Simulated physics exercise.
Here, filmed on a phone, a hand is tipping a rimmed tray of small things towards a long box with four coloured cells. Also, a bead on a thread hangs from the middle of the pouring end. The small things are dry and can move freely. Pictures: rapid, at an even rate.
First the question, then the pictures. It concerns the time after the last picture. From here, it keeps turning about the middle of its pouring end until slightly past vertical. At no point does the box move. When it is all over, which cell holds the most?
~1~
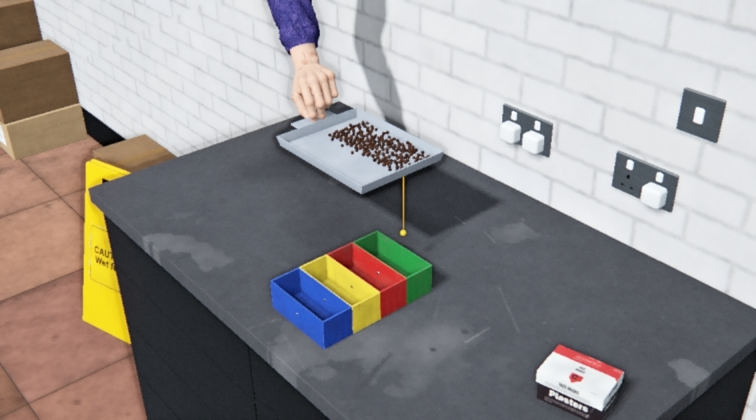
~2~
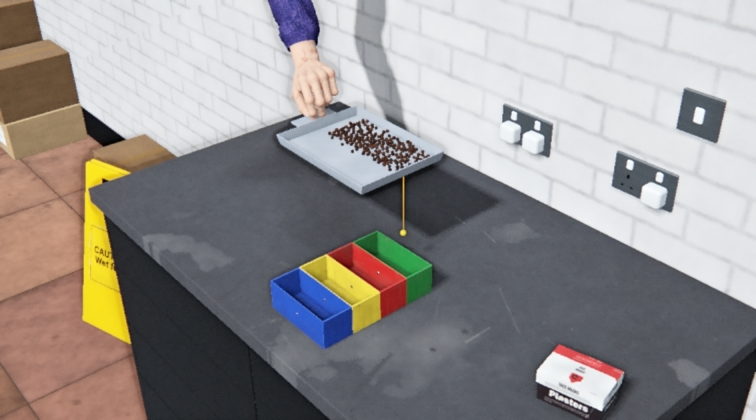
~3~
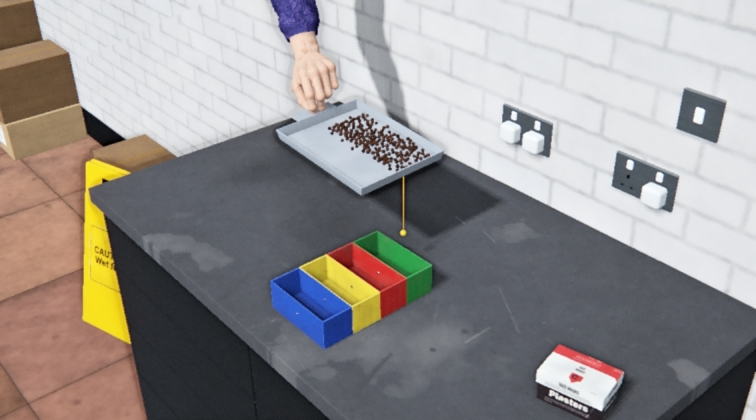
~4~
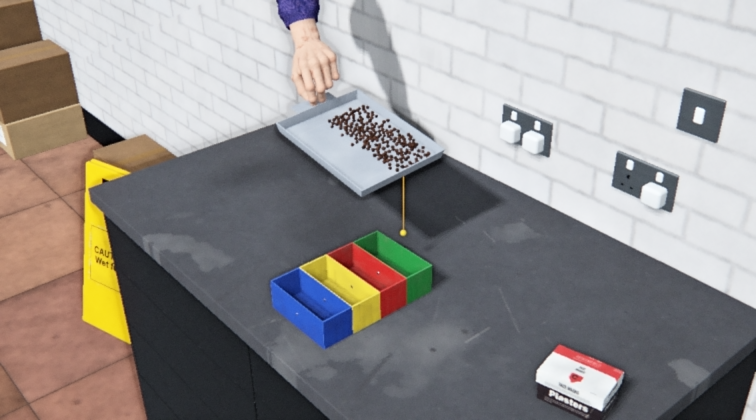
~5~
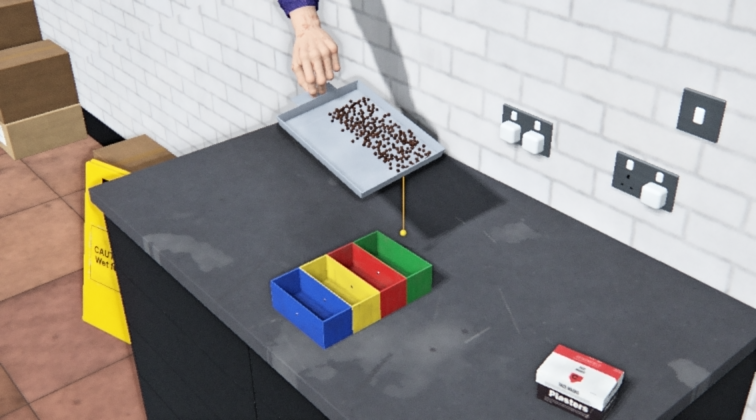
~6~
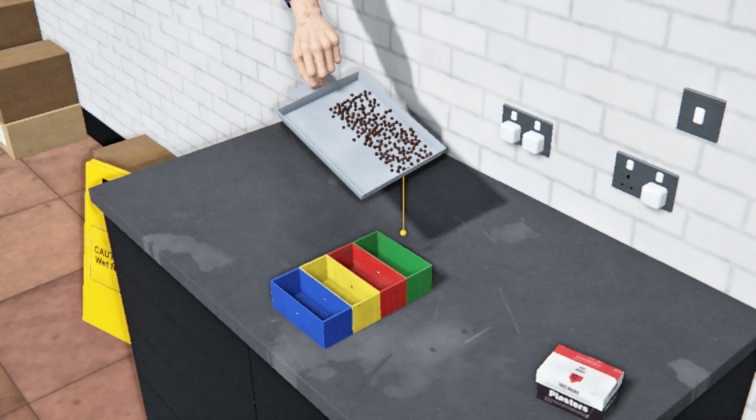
The red cell holds the most.
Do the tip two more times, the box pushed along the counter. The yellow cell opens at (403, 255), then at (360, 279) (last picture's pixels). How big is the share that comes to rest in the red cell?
First 0 per cent, second 70 per cent.
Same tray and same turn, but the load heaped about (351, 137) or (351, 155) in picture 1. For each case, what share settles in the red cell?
Respectively 70 and 80 per cent.
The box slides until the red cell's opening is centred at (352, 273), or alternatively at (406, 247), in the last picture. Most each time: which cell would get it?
At the first place the green cell, at the second the yellow cell.
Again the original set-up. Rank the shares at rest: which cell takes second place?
Second best is the green cell.
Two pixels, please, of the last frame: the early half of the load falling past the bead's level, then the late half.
First close to (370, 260), next close to (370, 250).
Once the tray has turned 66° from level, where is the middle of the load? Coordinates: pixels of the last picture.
In the last view, the load is centred close to (382, 186).
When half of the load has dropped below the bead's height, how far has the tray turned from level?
The angle is roughly 100° at that point.
Soon after the last picture, tray tipped steeply; most on the tray; a small part in the red cell; a stray few in the yellow cell; a small part falling or outside the box.
A little later, tray tipped past a quarter turn; a small part on the tray; about half in the red cell; about a quarter in the green cell; a stray few in the yellow cell; about a quarter falling or outside the box.
Later still, tray tipped past a quarter turn; about two thirds in the red cell; about a quarter in the green cell; a stray few in the yellow cell; a stray few falling or outside the box.
At rest, tray tipped past a quarter turn; about two thirds in the red cell; about a quarter in the green cell; a stray few in the yellow cell; none in the blue cell; a stray few outside the box.
